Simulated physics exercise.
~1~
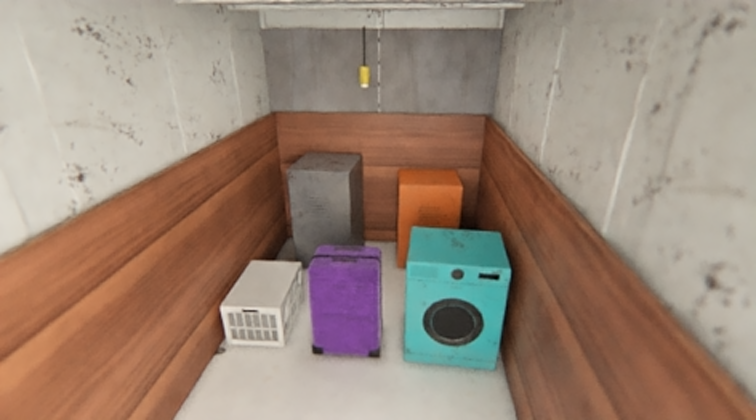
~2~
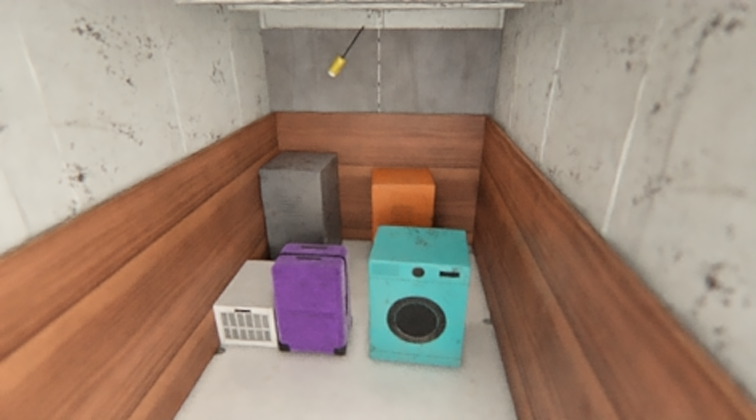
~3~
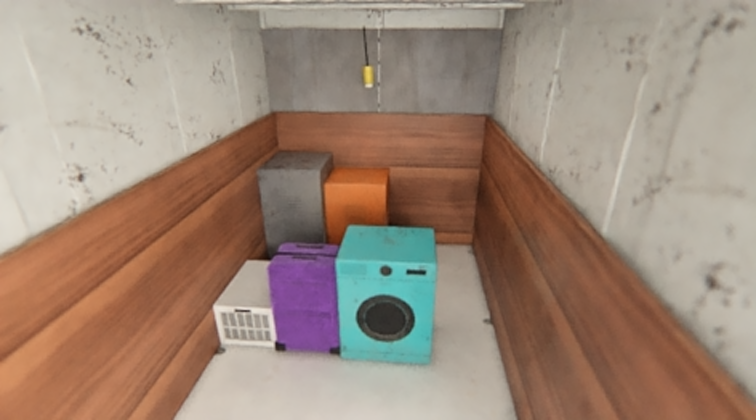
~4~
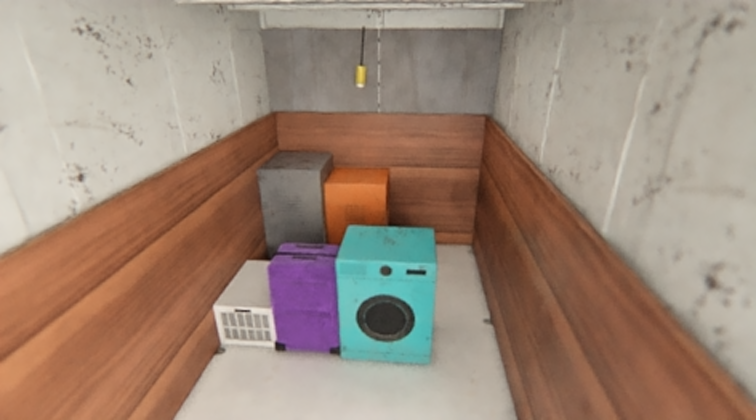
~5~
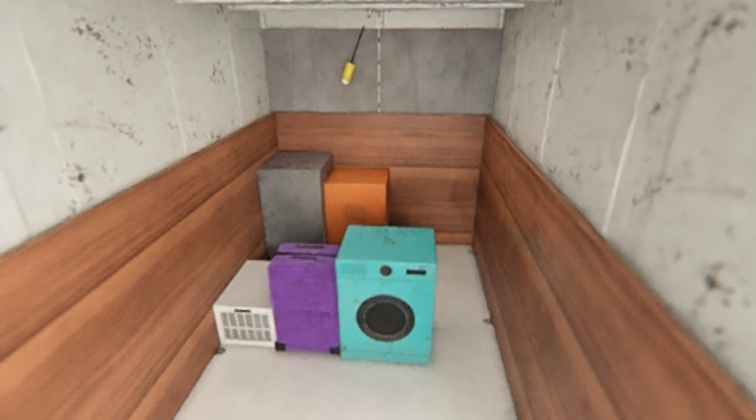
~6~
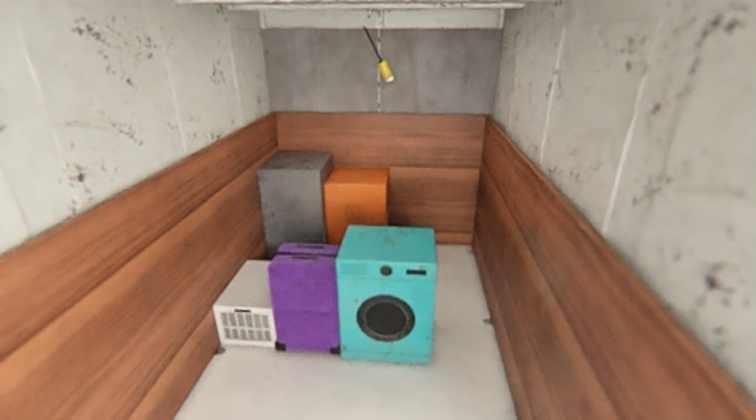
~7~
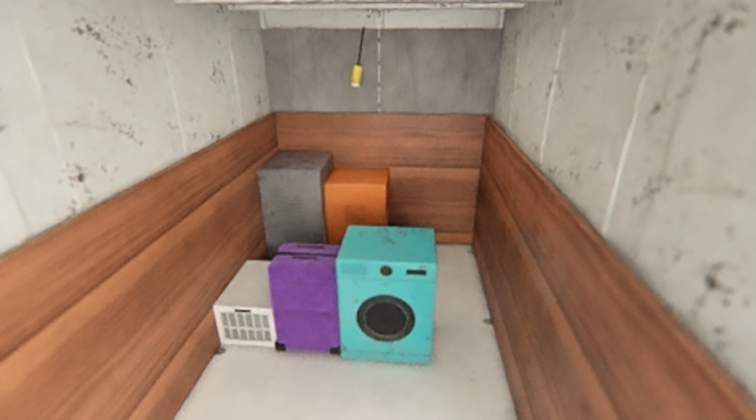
The turquoise appliance and the other loads slide left, bunch together and stay upright.
